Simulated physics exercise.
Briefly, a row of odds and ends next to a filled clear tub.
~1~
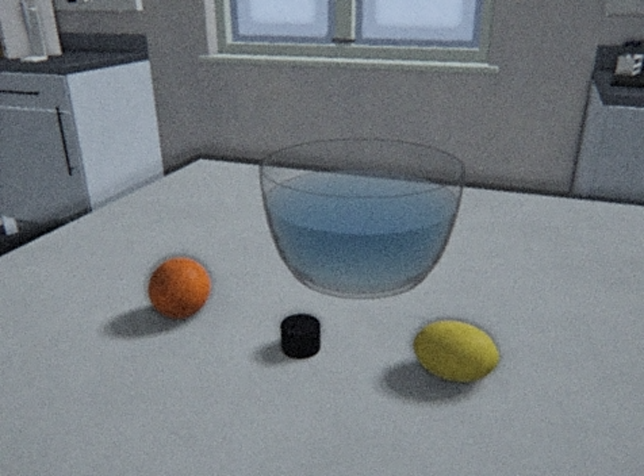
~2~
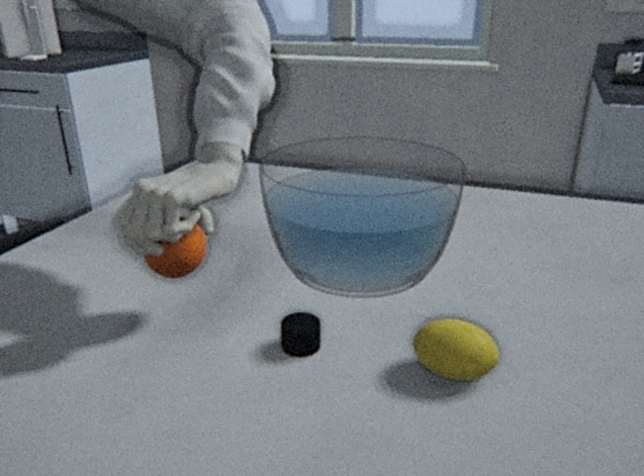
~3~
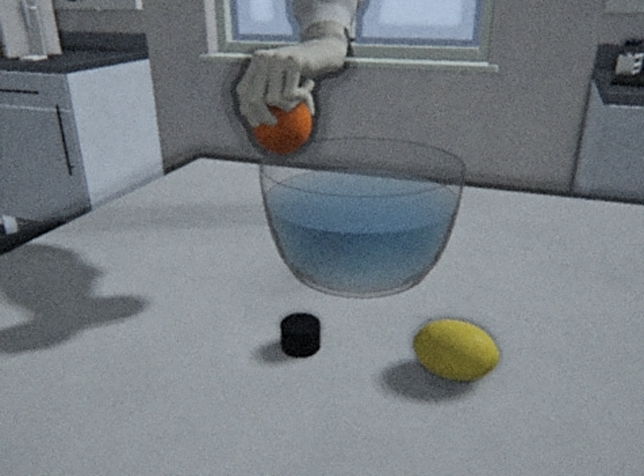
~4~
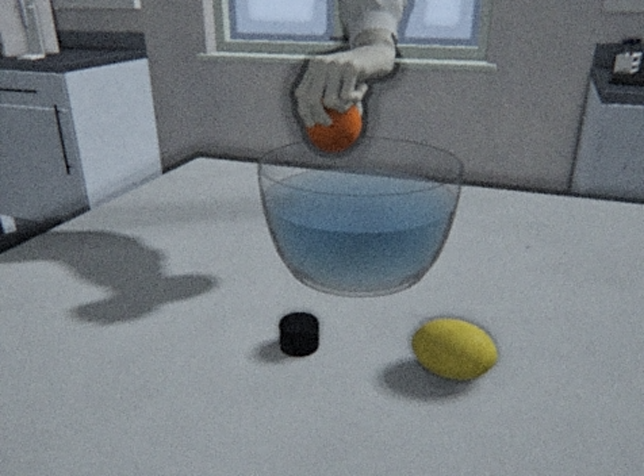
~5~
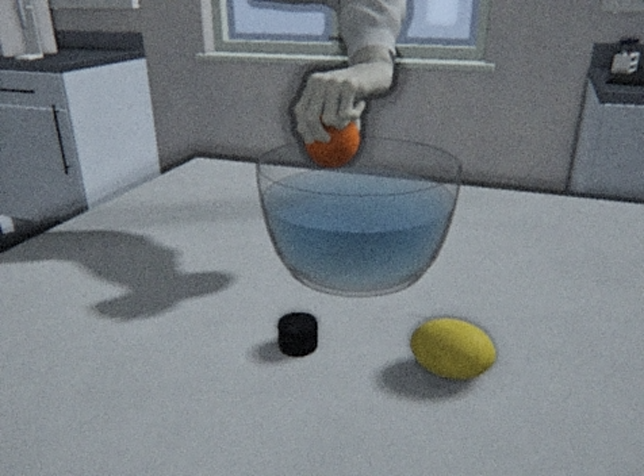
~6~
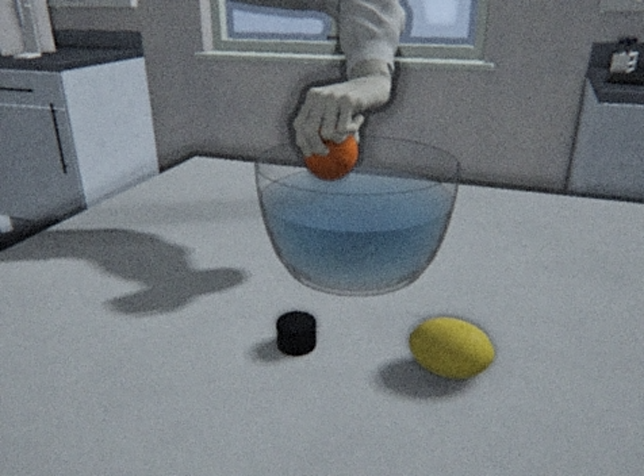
A hand picks up the orange, carries it right, and lowers it over the clear tub.
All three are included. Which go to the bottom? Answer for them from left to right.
So the left holds at the top, the middle falls to the base, and the right holds at the top.
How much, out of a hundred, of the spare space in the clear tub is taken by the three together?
That comes out at around 14 percent.
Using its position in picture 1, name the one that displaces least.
Result: The central body.
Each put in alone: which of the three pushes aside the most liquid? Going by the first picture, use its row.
The left-hand item.
A moment on, the orange stays afloat.
Further on, the iron weight drops to the bottom.
When it is over, the lemon stays afloat; afloat, orange and lemon.
